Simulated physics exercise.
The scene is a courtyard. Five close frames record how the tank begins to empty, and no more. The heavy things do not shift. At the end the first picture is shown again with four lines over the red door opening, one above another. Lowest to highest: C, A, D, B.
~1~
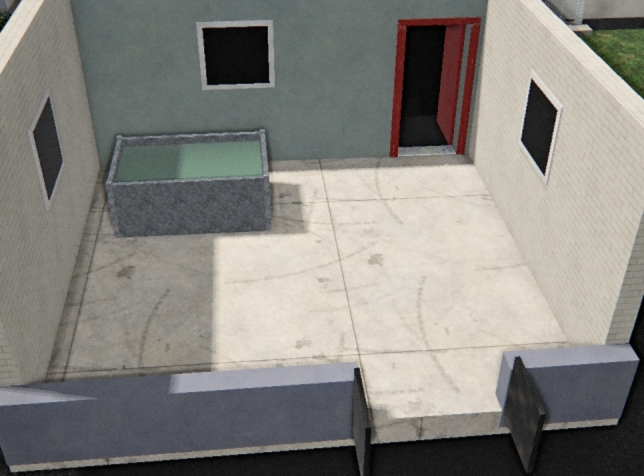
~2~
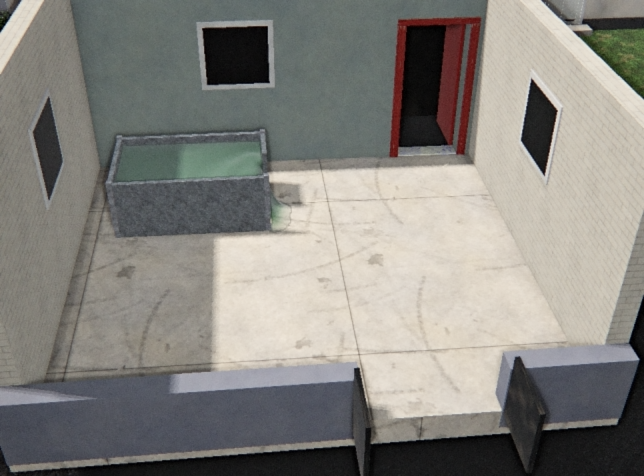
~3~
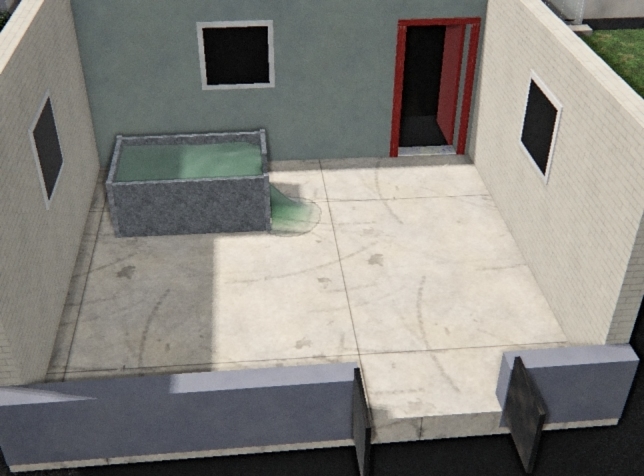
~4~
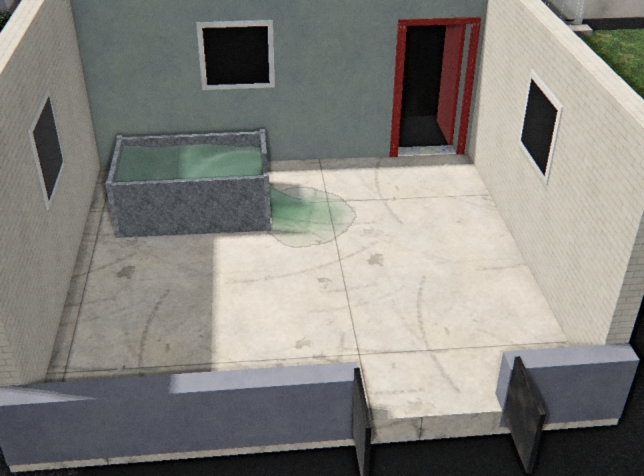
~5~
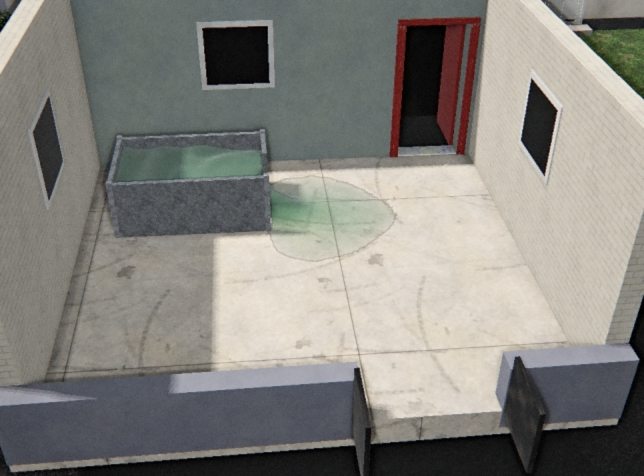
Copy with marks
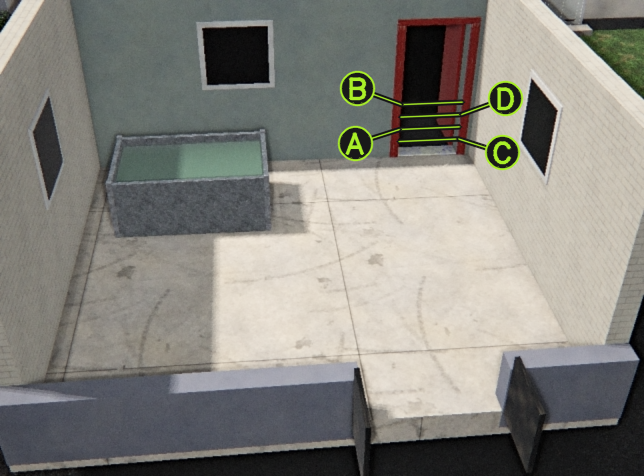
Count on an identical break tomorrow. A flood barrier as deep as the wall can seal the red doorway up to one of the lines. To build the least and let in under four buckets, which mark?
The limit is C.
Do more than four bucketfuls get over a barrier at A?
No, that is safe.
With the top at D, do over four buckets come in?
No, that is safe.
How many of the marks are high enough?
All of them.
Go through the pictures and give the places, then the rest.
Water in the tank at rest, its middle at (191, 162); foot of the red doorway at (427, 155); open gate at (431, 352).
Water covers 1 % of the ground and shows as far out as (276, 202).
Water covers 2 % of the ground and shows as far out as (312, 208).
Water covers 5 % of the ground and shows as far out as (346, 219).
Water covers 10 % of the ground and shows as far out as (387, 217).
On the marked copy, A at (429, 128); B at (432, 103); C at (428, 140); D at (430, 115); from the bottom up C, A, D, B.
With A, nothing gets over.
With B, nothing gets over.
With C, nothing gets over.
With D, nothing gets over.
